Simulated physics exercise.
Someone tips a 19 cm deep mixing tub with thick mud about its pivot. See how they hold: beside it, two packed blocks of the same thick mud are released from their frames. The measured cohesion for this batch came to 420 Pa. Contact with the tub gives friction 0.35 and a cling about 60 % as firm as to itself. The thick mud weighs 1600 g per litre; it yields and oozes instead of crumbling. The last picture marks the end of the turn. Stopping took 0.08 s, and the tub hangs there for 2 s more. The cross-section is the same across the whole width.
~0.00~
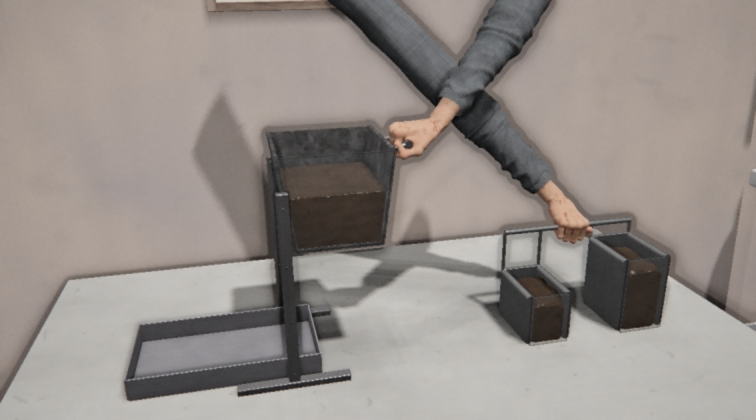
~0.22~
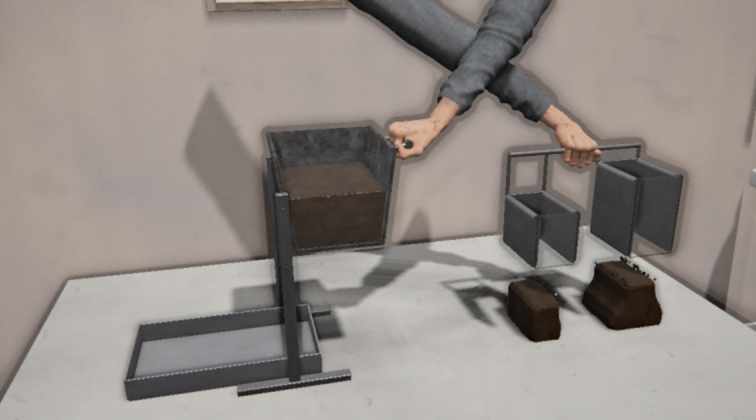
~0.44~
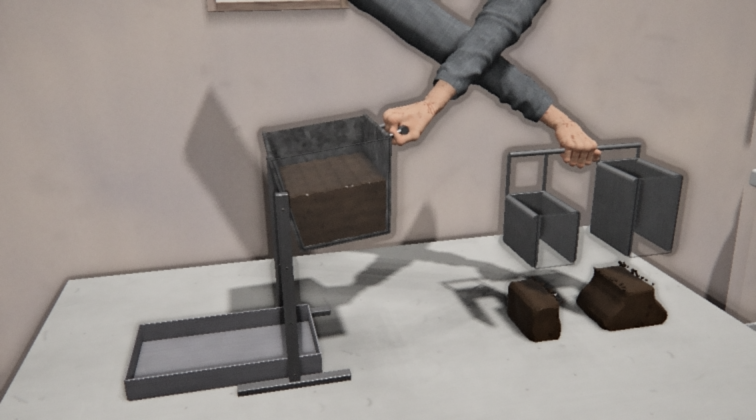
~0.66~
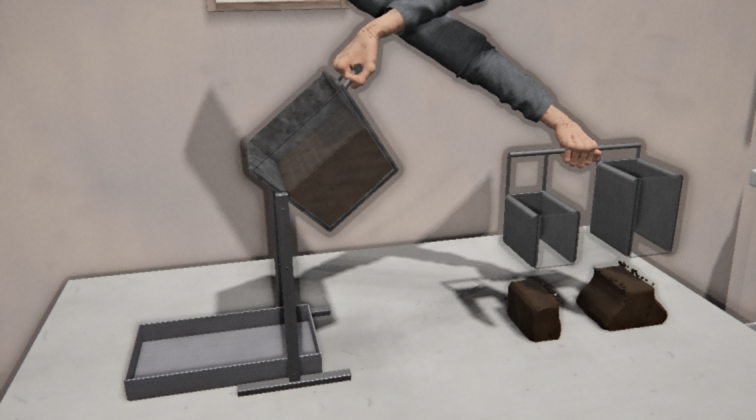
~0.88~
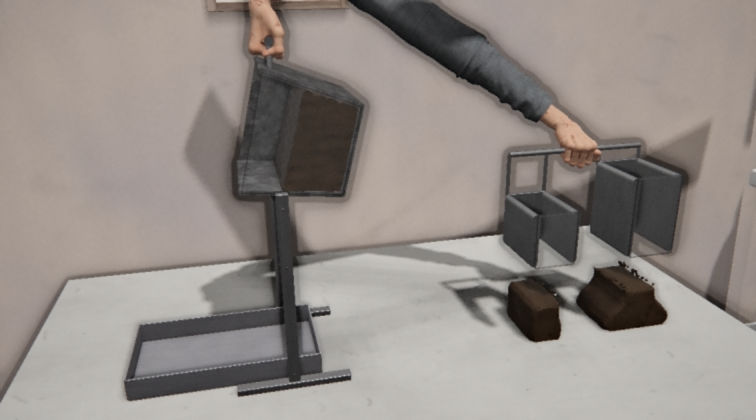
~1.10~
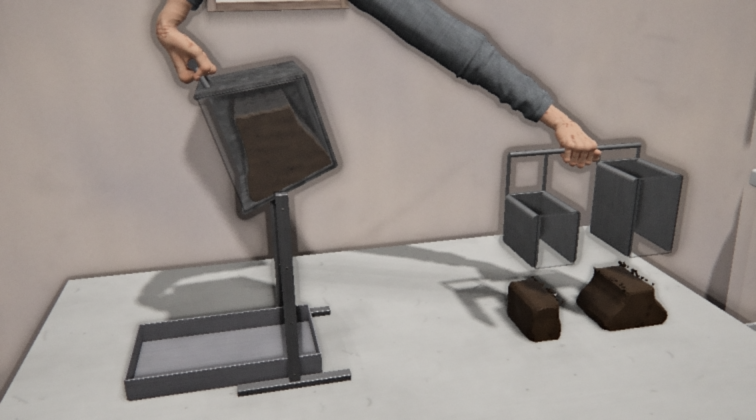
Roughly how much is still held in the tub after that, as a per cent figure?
The amount still held in the tub is about 0 per cent.
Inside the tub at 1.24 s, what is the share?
Near 60 %.
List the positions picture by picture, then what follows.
The first picture shows handle-side rim at (392, 150), tilt 0 degrees; crest of the thick mud at (295, 197); block heights 10 cm, 16 cm (left to right).
The second picture shows handle-side rim at (392, 150), tilt 0 degrees; crest of the thick mud at (295, 197); block heights 9.9 cm, 12 cm (left to right).
The third picture shows handle-side rim at (387, 138), tilt 7 degrees; crest of the thick mud at (380, 180); block heights 9.8 cm, 11 cm (left to right).
The fourth picture shows handle-side rim at (340, 89), tilt 39 degrees; crest of the thick mud at (361, 129); block heights 9.8 cm, 11 cm (left to right).
The fifth picture shows handle-side rim at (260, 74), tilt 76 degrees; crest of the thick mud at (310, 92); block heights 9.8 cm, 11 cm (left to right).
The sixth picture shows handle-side rim at (197, 100), tilt 106 degrees; crest of the thick mud at (285, 107); block heights 9.8 cm, 11 cm (left to right).
After 1.24 s, the tub is at 106 degrees and holds 62 %.
After 1.41 s, the tub is at 106 degrees and holds 13 %.
After 1.58 s, the tub is at 106 degrees and holds 0 %.
After 1.75 s, the tub is at 106 degrees and holds 0 %.
After 3.10 s, the tub is at 106 degrees and holds 0 %.
